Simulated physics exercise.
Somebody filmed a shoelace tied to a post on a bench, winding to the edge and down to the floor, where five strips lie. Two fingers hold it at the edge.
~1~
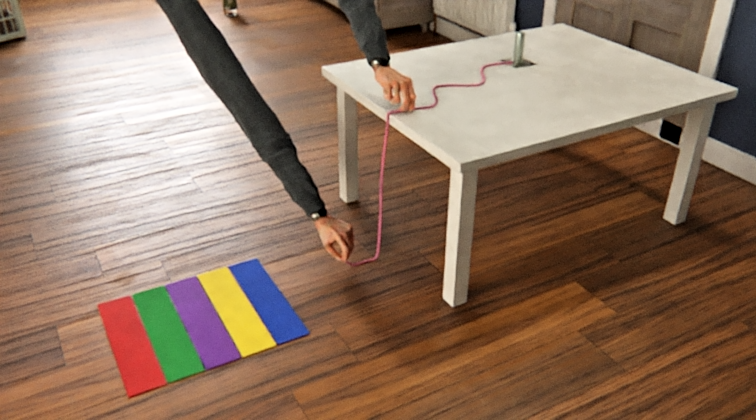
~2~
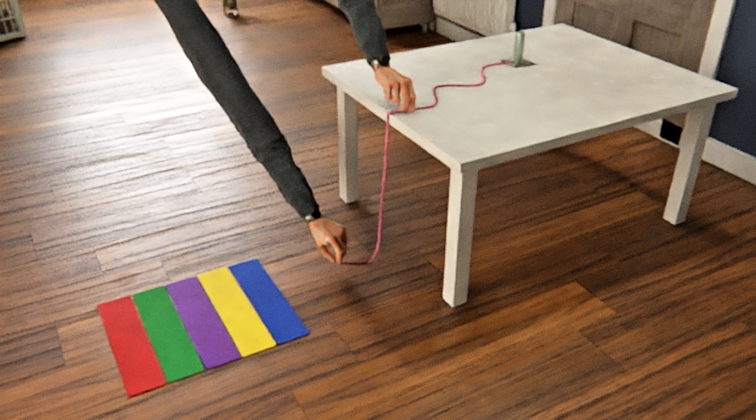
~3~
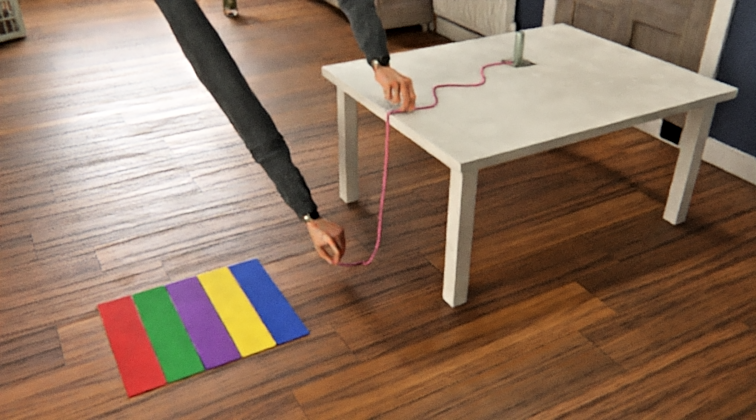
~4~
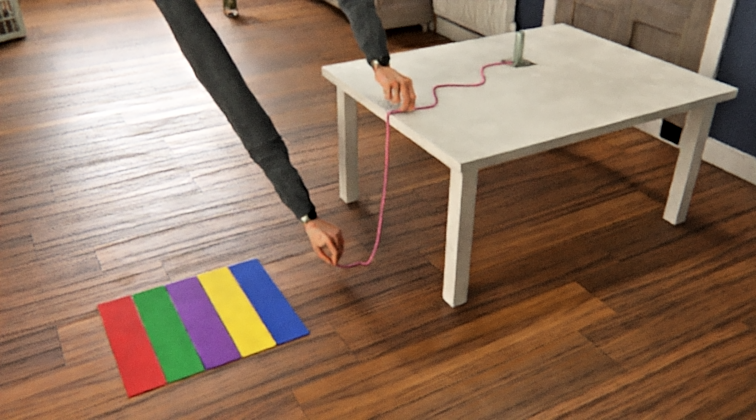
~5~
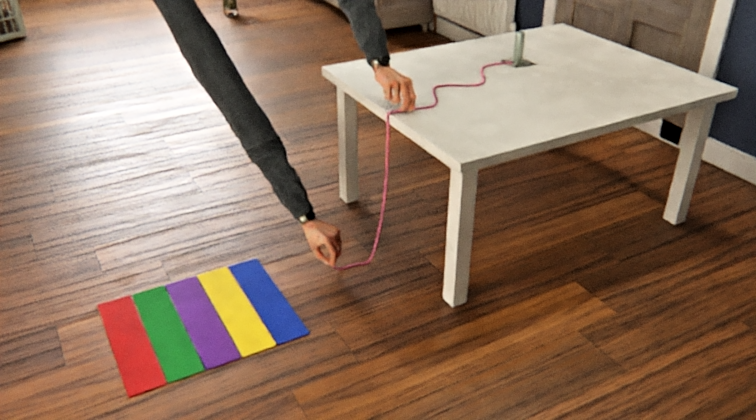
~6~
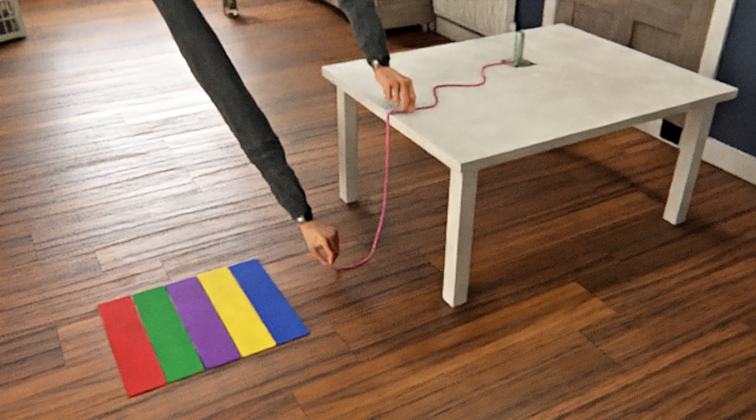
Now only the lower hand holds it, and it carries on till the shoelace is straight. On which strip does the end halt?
The end stops over the purple strip.
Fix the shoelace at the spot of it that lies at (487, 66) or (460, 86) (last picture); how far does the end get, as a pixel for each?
The places are (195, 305) and (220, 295).
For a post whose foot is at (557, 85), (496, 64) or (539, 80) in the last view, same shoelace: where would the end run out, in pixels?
Near (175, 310), (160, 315) and (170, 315).
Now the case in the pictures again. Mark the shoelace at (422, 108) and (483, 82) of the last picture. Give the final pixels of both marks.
They go to (371, 116) and to (458, 80).
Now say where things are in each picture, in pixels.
In the first frame, end (342, 259); blue (284, 323); yellow (250, 335); purple (216, 347); green (179, 359); red (141, 372).
In the second frame, end (336, 261); shoelace through (485, 66) (467, 86) (436, 100) (388, 120) (383, 188) (378, 246).
In the third frame, end (334, 261).
In the fourth frame, end (332, 262); shoelace through (485, 66) (467, 86) (436, 100) (388, 120) (385, 187) (376, 246).
In the fifth frame, end (330, 263).
In the sixth frame, end (328, 263); shoelace through (485, 66) (467, 86) (436, 100) (388, 120) (386, 187) (374, 246).
Soon after, end near (256, 285); over blue.
Then, end near (216, 298); over yellow.
At full stretch, end near (191, 306); over purple. It gets as far as the purple strip.
